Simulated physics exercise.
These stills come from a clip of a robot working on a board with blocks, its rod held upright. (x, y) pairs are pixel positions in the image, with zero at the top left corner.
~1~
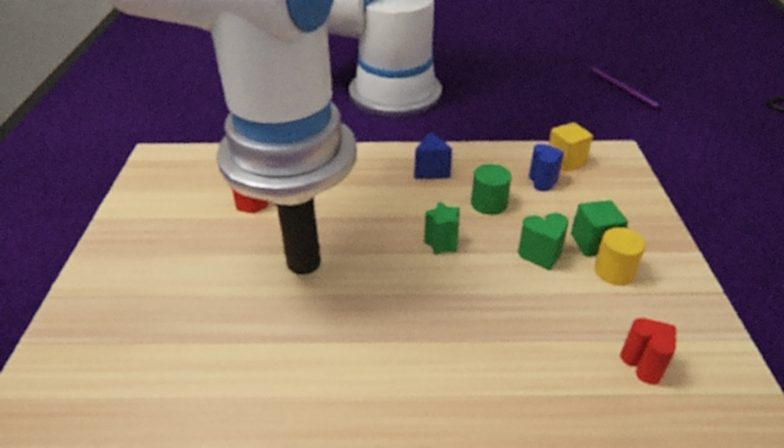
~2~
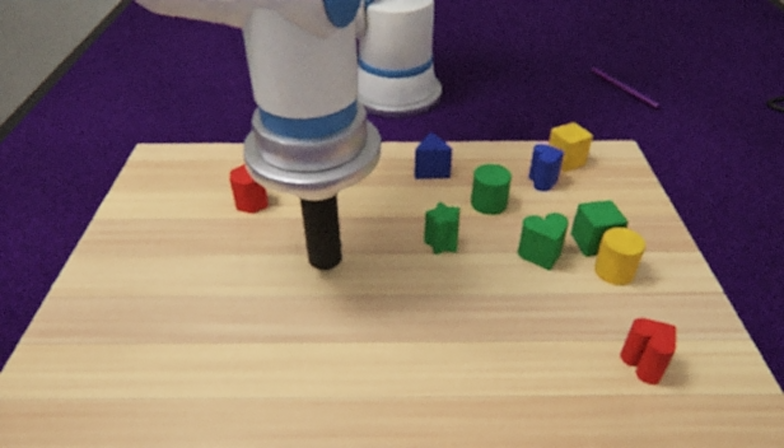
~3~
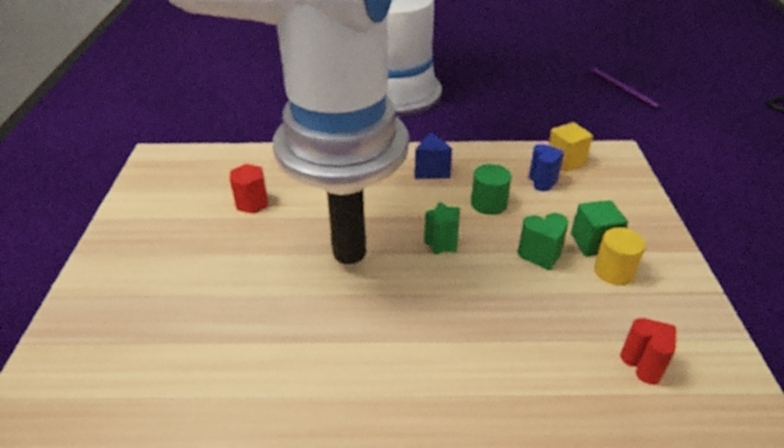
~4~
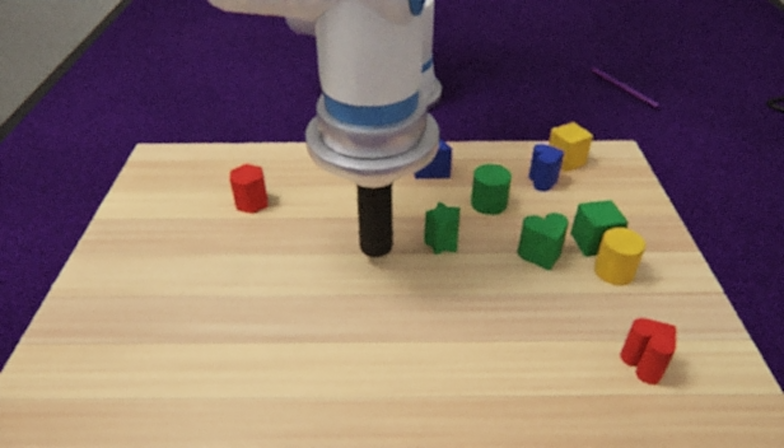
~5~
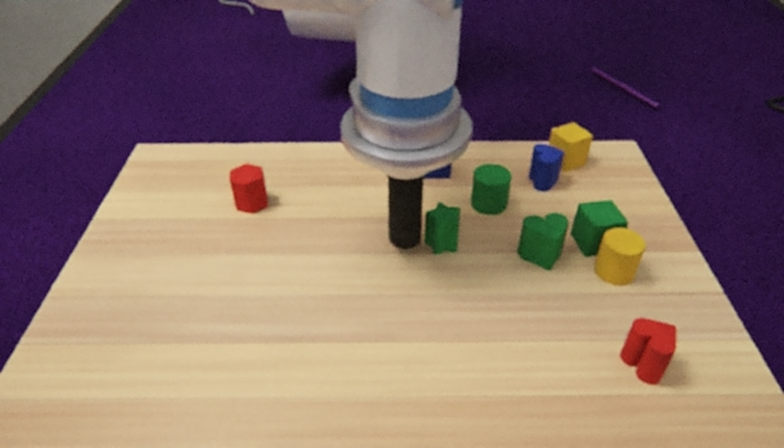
A white robot arm with a black rod slid steadily right across a wooden board, moving from near the red block to just beside the green star-shaped block, while all the colored blocks stayed still.
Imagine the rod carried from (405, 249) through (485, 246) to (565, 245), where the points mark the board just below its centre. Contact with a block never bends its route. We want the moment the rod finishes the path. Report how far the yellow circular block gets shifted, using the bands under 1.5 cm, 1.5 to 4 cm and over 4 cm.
My prediction: Between 1.5 and 4 cm.
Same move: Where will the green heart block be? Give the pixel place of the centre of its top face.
By then it is at (606, 236).
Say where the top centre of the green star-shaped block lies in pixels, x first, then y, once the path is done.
By then it is at (547, 195).
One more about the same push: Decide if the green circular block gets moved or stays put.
It ends up on the same spot.
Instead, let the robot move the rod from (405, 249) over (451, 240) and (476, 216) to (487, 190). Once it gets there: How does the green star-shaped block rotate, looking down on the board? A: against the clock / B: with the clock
B (with the clock)
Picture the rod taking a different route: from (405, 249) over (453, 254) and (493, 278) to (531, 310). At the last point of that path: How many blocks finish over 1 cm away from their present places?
Blocks moved: One.
What follows on the original path. One third of the way, rod at (459, 236); green star-shaped block at (487, 207).
Two thirds of the way, rod at (514, 235); green star-shaped block at (533, 200), turned 20° anticlockwise; green heart block at (559, 225).
At the end, rod at (568, 236); green star-shaped block at (547, 195), turned 70° anticlockwise; green circular block still; green heart block at (606, 236), turned 55° clockwise; green four-sided block at (615, 213), turned 35° anticlockwise; yellow circular block at (652, 253).
